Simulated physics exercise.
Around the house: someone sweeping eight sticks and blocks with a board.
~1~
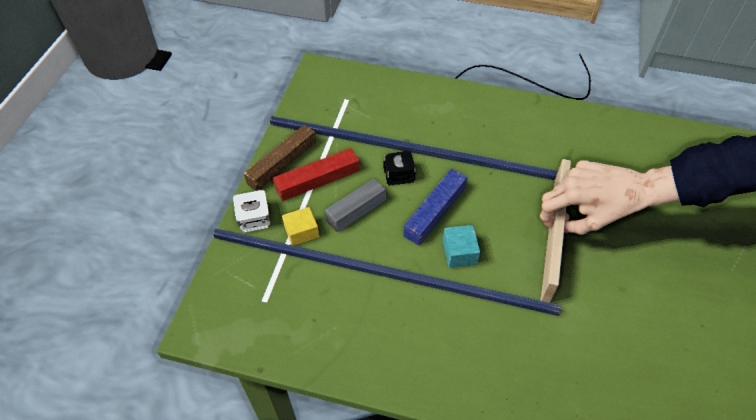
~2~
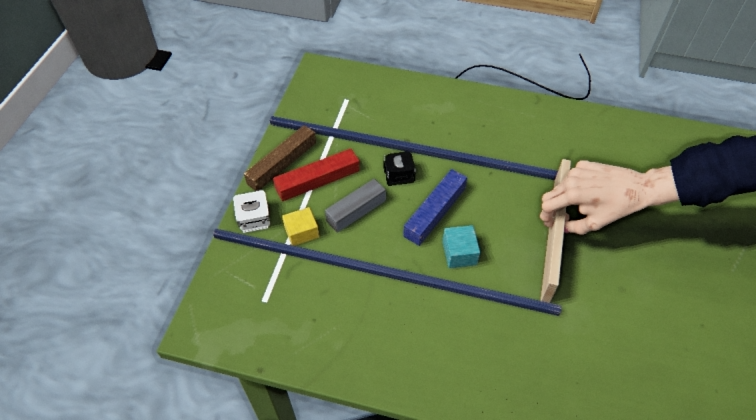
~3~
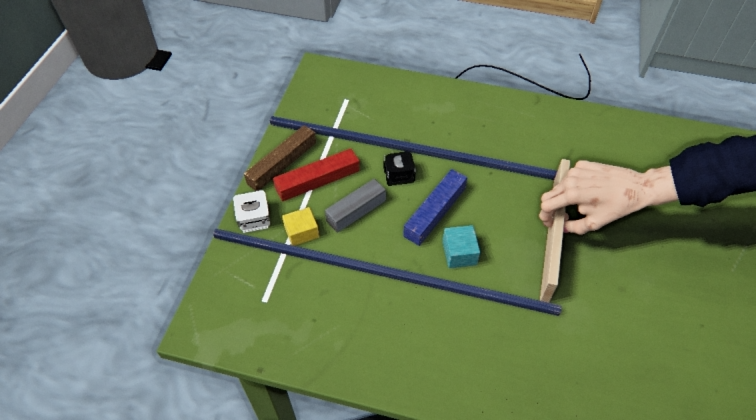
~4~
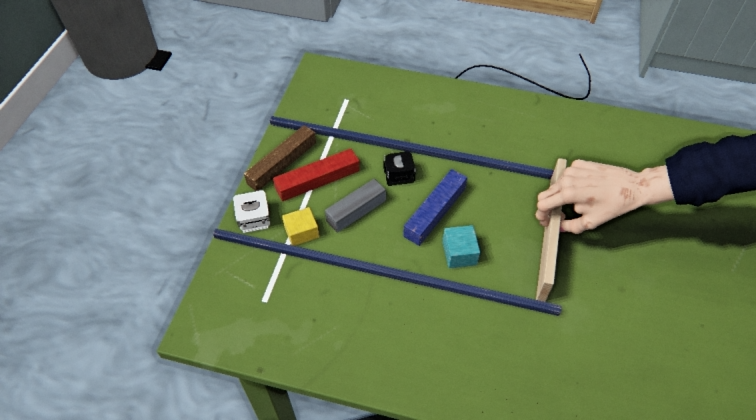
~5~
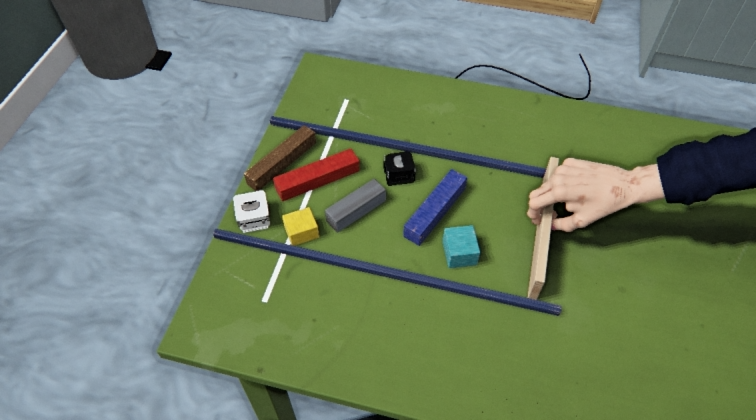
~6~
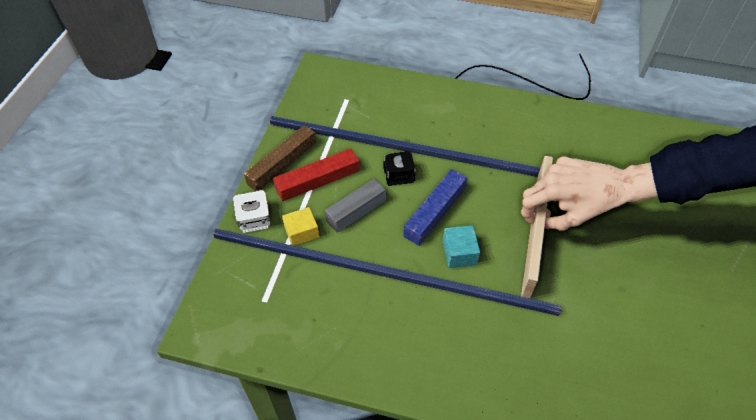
On a green table, a hand slides a wooden board slightly left toward scattered blocks.
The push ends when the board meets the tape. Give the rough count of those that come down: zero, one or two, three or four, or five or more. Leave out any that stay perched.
As it turns out, the number that fall off is one or two.
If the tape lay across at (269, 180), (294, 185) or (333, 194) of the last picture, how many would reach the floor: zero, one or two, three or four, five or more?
For each place: At least five; three or four; not one.
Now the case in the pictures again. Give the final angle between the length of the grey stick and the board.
Some 25 degrees.
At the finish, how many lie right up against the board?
In contact: 2.
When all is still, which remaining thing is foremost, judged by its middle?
The white case ends nearest.
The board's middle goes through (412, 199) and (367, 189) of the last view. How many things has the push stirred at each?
The counts are 4 and 6.
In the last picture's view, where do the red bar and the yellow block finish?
Near (255, 162) and (251, 222).
Early on, none off yet; white case at rest near (252, 212); brown bar at rest near (281, 158); red bar at rest near (317, 174).
Finally, the number that fall off is one or two; lost, brown bar.
